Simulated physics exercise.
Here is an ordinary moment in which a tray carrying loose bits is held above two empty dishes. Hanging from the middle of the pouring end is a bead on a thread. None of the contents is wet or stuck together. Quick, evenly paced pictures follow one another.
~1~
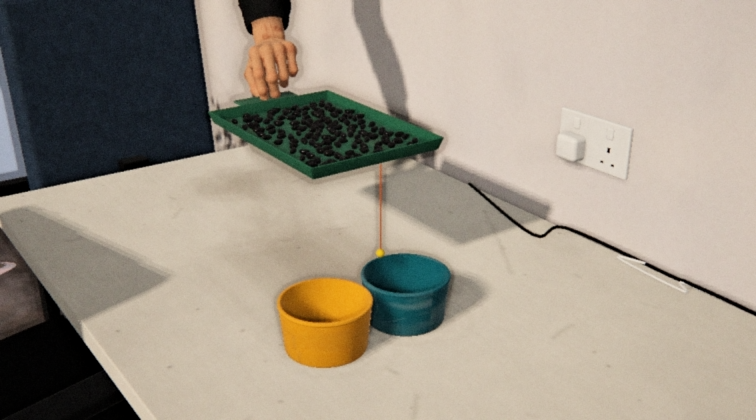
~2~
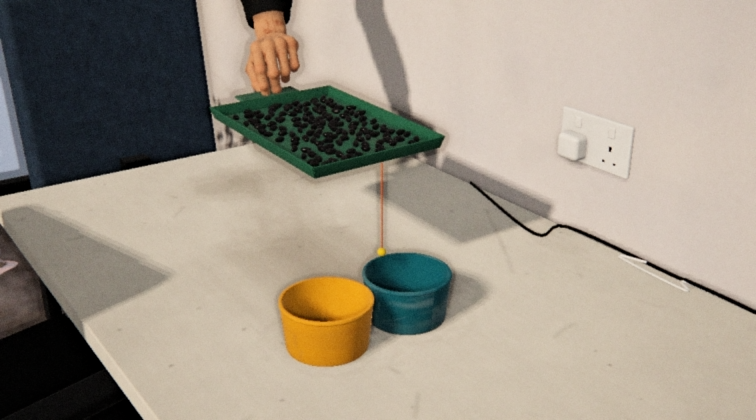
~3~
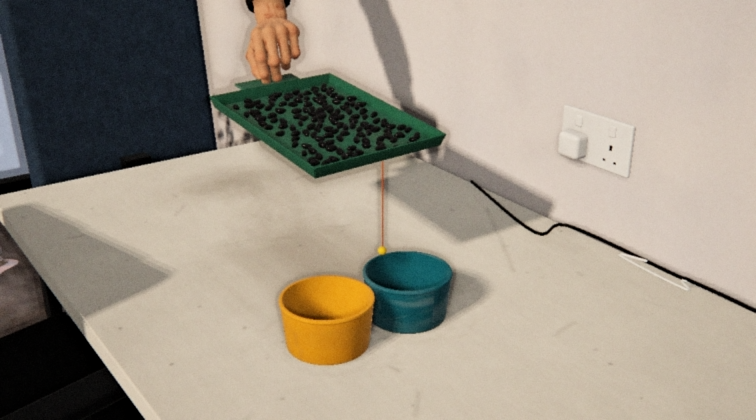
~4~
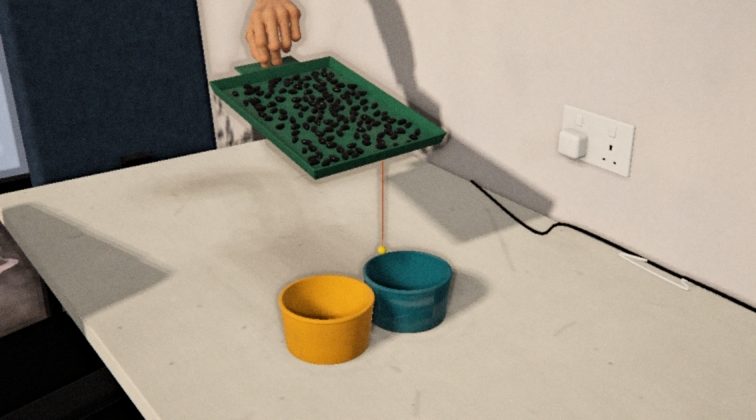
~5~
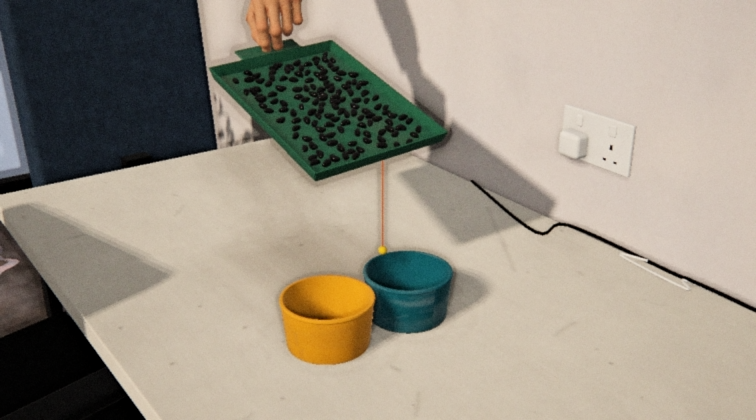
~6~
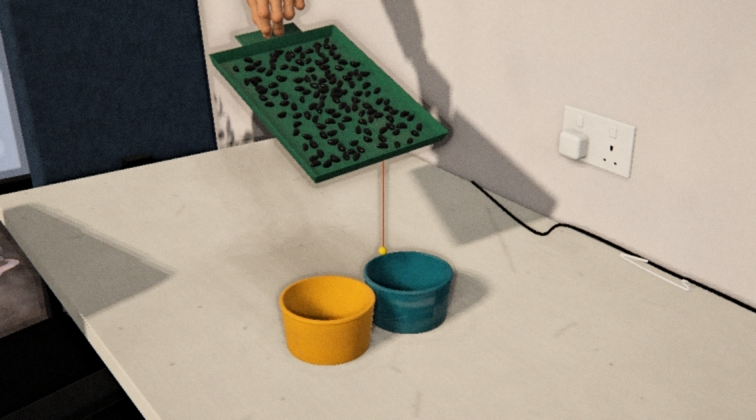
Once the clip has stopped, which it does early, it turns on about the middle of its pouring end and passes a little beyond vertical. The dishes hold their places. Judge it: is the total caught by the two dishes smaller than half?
No.
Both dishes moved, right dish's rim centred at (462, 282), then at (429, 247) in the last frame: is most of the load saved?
For the two tries in order: Not as much as half, not as much as half.
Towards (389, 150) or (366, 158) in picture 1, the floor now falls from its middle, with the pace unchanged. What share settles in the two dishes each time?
In order, some 40 % and some 70 %.
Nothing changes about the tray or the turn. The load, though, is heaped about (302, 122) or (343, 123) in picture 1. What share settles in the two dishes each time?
You'd get near 90 percent first and near 90 percent next.
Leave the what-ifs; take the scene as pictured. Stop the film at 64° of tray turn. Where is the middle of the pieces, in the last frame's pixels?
(356, 144).
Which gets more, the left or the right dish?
The one to the left.
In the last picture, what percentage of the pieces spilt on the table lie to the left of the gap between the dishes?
Left share: Close to 20 %.
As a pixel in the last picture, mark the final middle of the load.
Close to (343, 332).
Soon after the last picture, tray tipped steeply; nearly all on the tray; a stray few in the air.
A little later, tray tipped past a quarter turn; about a third on the tray; about a quarter in the left dish; a small part in the right dish; a small part outside both; about a quarter in the air.
Later still, tray tipped past a quarter turn; about two thirds in the left dish; about a quarter in the right dish; a small part outside both.
At rest, tray tipped past a quarter turn; about two thirds in the left dish; about a quarter in the right dish; a small part outside both.
